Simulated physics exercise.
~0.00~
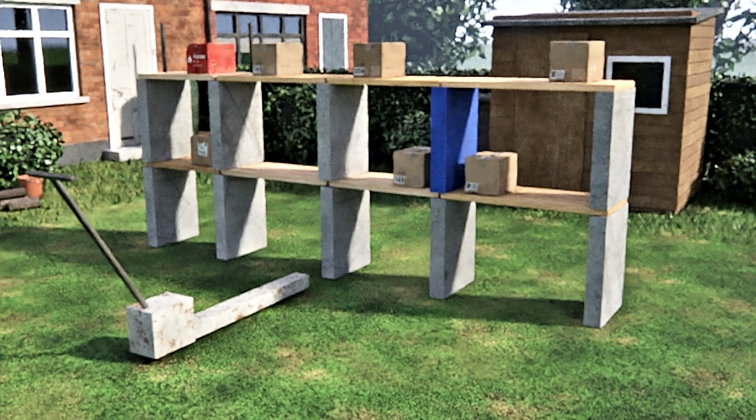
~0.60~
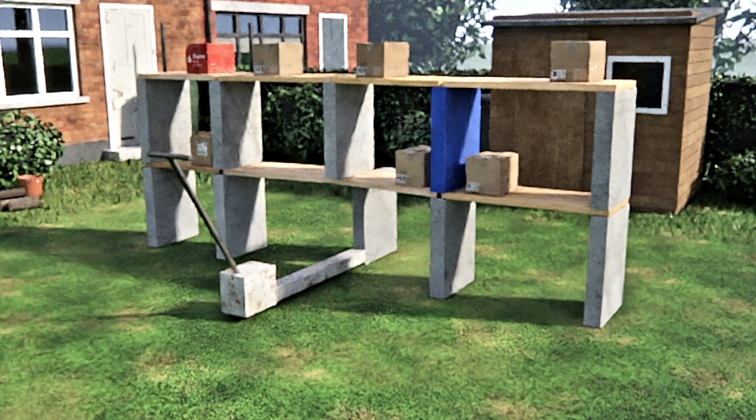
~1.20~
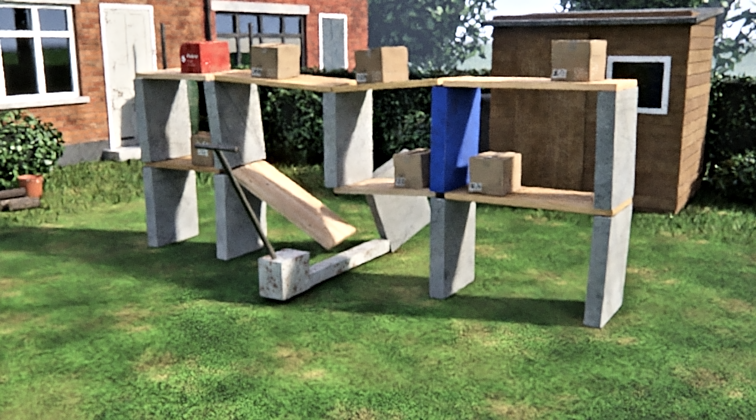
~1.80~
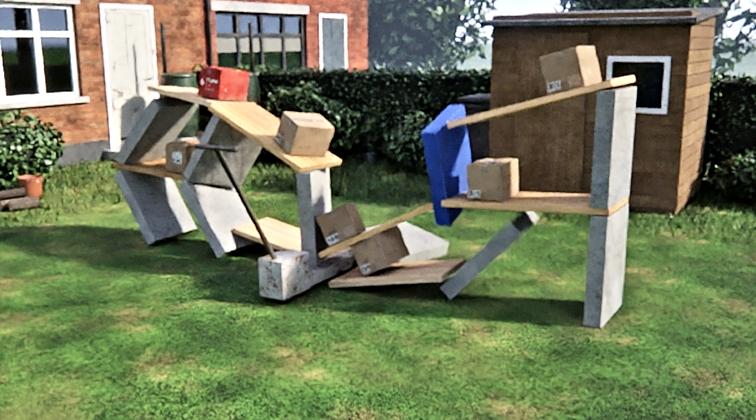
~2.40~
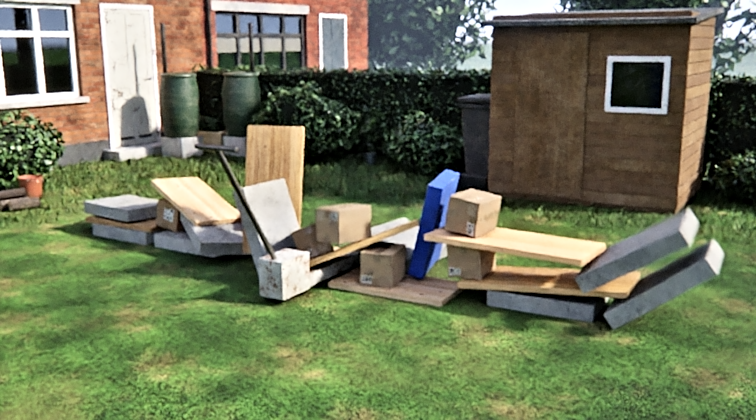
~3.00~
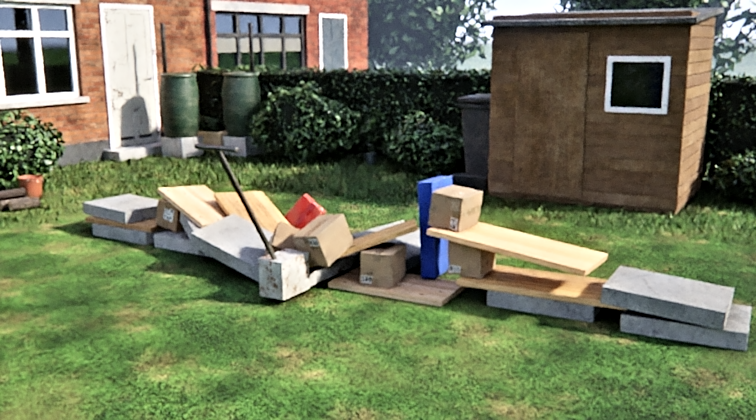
Garden lawn, a low jack sliding into a makeshift two-tier rack of blocks and boards, bringing it all down in a heap.
